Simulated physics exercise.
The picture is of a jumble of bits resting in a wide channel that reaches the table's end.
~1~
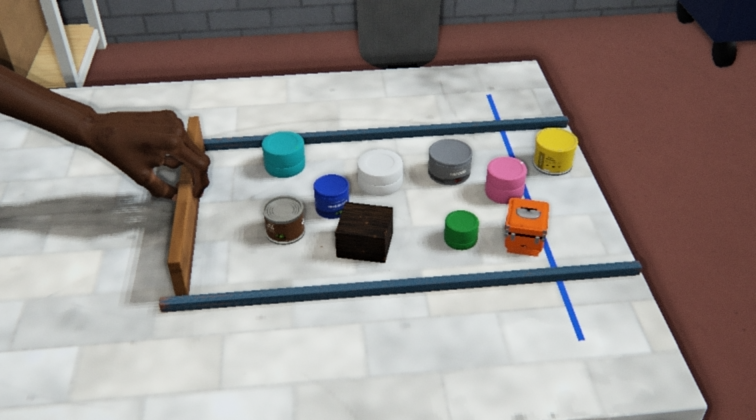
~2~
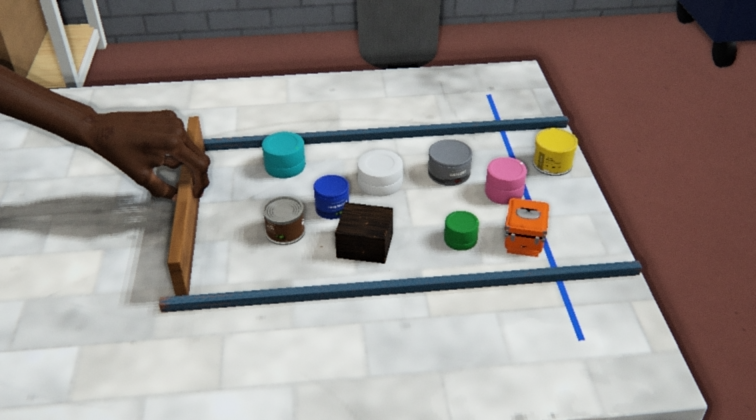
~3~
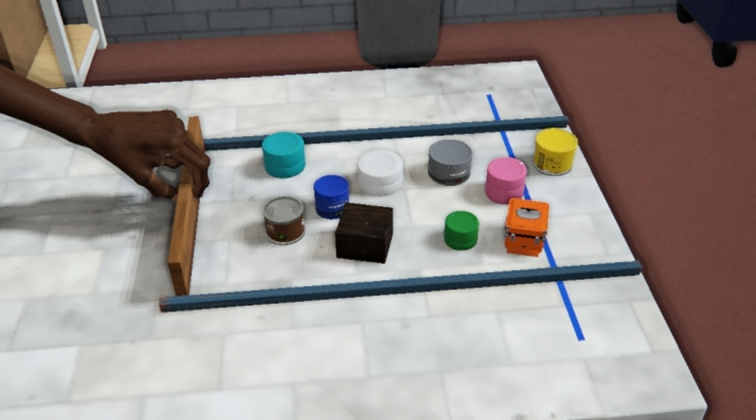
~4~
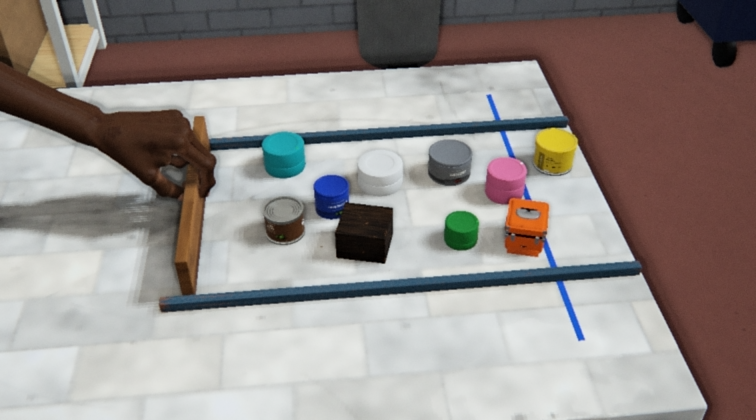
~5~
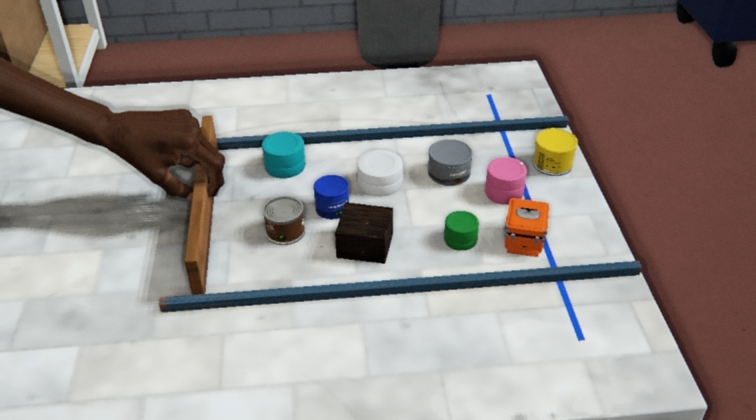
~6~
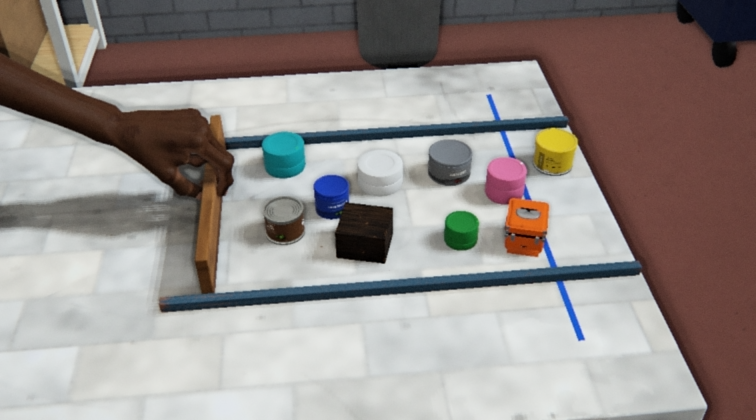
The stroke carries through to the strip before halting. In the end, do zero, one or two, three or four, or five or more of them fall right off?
One or two of them do.
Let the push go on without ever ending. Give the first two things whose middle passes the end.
The yellow tin goes first, followed by the orange case.
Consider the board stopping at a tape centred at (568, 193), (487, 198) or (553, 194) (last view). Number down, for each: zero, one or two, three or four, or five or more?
In order: 5 or more, no fall at all, three to four.
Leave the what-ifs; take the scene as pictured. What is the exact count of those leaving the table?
In all, 2 of them.
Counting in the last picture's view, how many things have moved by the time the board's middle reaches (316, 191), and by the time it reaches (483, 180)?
First 4, after that 10.
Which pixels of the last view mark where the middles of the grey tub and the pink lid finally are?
The grey tub comes to rest at (569, 143), and the pink lid comes to rest at (575, 174).
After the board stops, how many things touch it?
It touches 5.
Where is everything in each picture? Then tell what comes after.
Yellow tin (555, 152); orange case (526, 226); pink lid (506, 180); board (189, 200); tape (527, 195), in the first picture.
Orange case (526, 227); black block (365, 232), in the second picture.
Pink lid (505, 181); brown pot (284, 220), in the third picture.
Yellow tin (555, 152); turquoise lid (284, 155), in the fourth picture.
Orange case (526, 227); blue tub (332, 197), in the fifth picture.
Yellow tin (555, 152); orange case (526, 227); pink lid (505, 181); board (212, 198); tape (527, 195), in the sixth picture.
Soon after, none off yet; yellow tin at rest near (555, 152); orange case at rest near (526, 227); pink lid at rest near (505, 181).
By the end, the number that fall off is one or two; fallen, orange case and yellow tin.
